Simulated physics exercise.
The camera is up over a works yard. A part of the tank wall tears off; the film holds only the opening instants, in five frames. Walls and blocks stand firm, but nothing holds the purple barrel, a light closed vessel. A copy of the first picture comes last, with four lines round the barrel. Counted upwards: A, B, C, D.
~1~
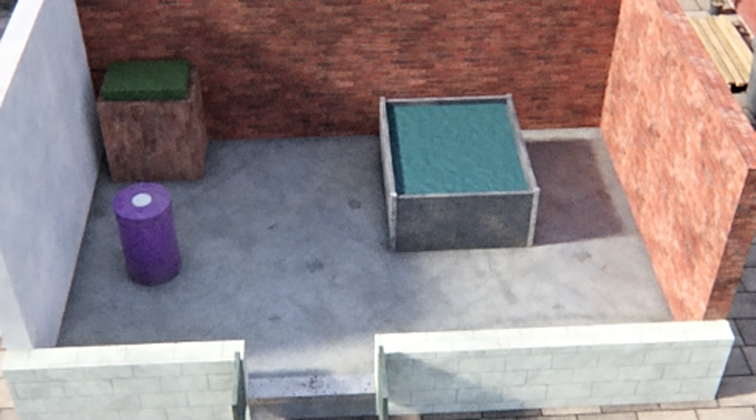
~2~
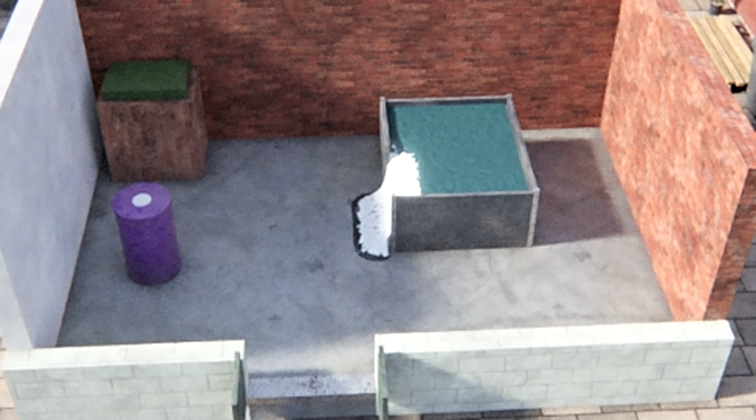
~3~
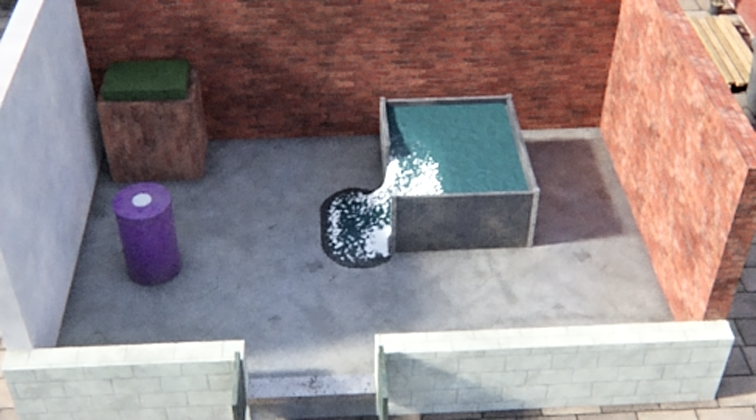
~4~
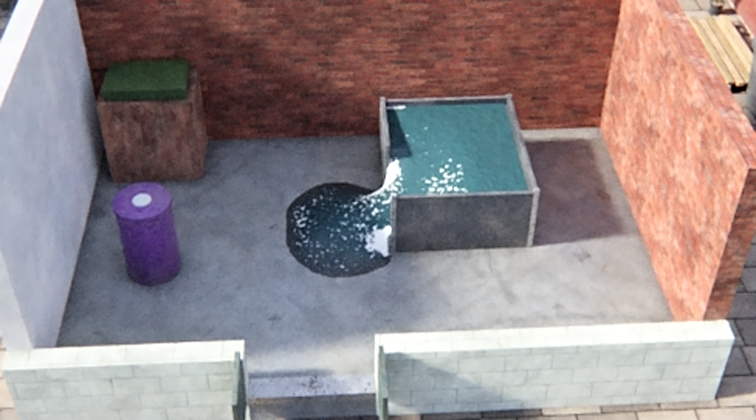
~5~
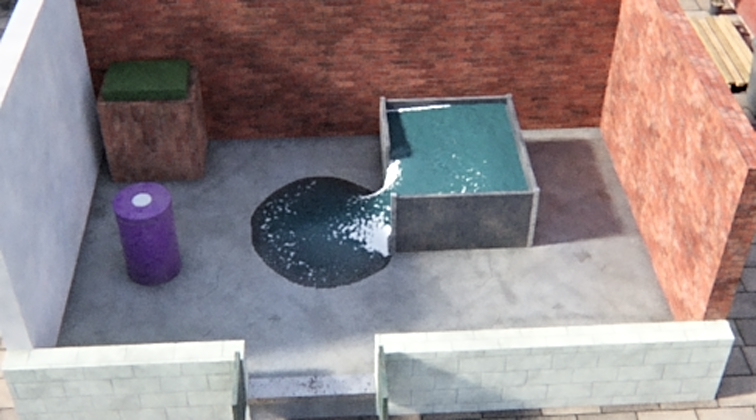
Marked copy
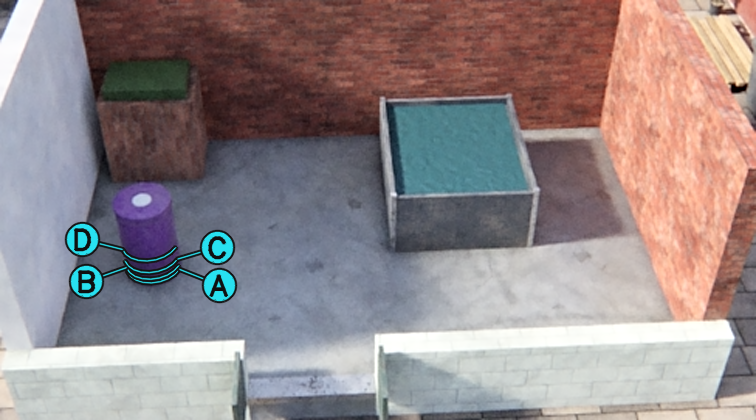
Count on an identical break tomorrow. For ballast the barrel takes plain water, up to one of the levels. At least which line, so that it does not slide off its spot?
That is line D.
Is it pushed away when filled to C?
Yes, it does.
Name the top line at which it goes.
It is C.
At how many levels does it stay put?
One of the four.
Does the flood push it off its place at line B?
Yes.
On the marked copy, A at (151, 282); B at (150, 279); C at (149, 272); D at (147, 261); from the bottom up A, B, C, D.
With A, it is pushed about 5 times its own width away.
With B, it is pushed about 3 times its own width away.
With C, it is pushed about half its own width away.
With D, it does not move.
